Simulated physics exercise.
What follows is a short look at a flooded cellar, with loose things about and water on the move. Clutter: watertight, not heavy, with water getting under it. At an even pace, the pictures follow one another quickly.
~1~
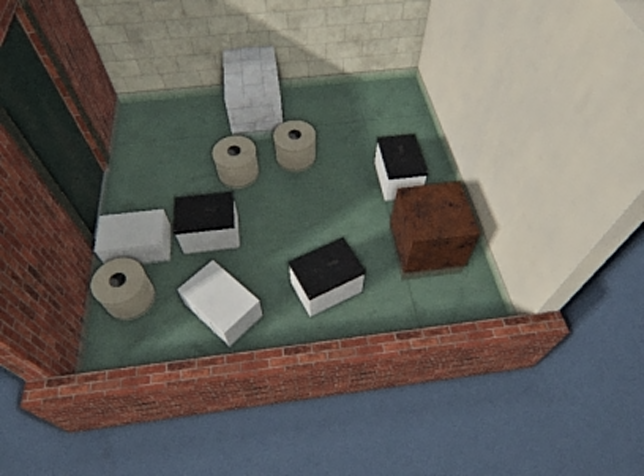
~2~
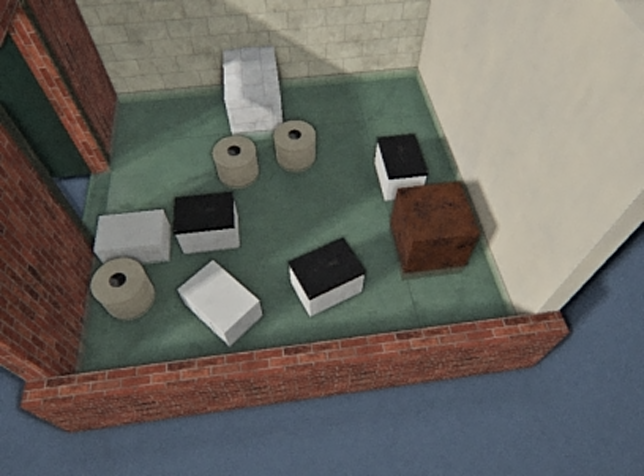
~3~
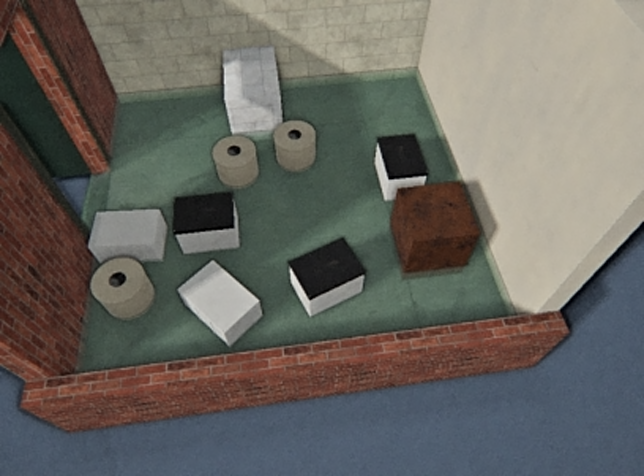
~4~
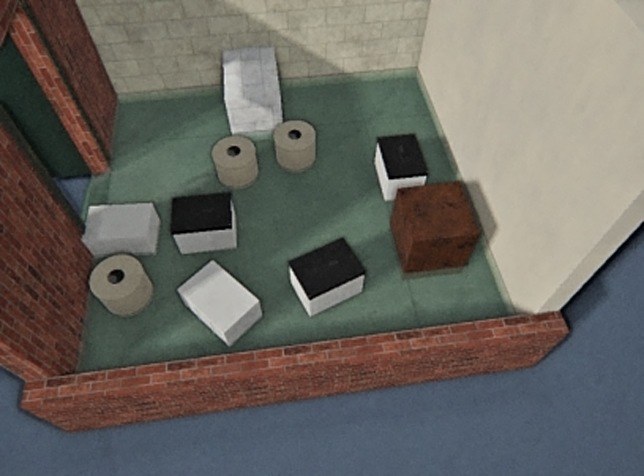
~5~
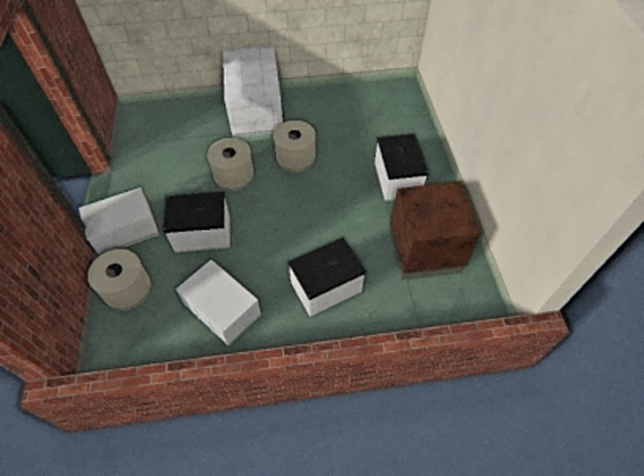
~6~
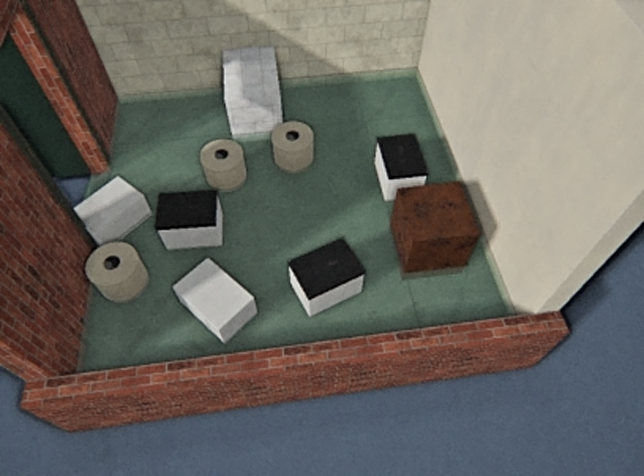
We see pale and black-topped boxes and round tubs in a brick-edged room as a gap appears at left; a pale crate drifts left and turns toward the back, then a nearby tub and black-topped box shift slightly.
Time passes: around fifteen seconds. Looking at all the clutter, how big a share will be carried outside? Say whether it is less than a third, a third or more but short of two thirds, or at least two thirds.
It is at least two thirds.
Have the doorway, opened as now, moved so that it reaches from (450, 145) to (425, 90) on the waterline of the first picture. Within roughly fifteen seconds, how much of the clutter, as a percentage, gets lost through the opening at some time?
Share: Near 40 %.
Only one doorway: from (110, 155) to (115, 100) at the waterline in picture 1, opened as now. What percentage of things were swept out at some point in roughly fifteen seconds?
Close to 60 percent.
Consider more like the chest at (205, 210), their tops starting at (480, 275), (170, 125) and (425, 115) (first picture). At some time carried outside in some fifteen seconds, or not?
Lab note - results by position: Retained, exited, retained.
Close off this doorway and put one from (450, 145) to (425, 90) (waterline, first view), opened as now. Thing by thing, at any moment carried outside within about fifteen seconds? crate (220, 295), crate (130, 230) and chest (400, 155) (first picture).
The first never exits, the second never exits, the third exits.
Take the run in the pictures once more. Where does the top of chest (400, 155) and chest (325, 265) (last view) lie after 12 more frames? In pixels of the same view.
They should be roughly at (365, 171) and (265, 266).
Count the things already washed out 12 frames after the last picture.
3 in all.
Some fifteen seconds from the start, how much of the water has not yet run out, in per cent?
By my count, 58 per cent.
A moment on, 1 of 8 are out; 7 afloat.
Next, 3 of 8 are out; 5 afloat.
Later, 5 of 8 are out; 3 afloat.
In the end, 6 of 8 are out; 2 afloat.
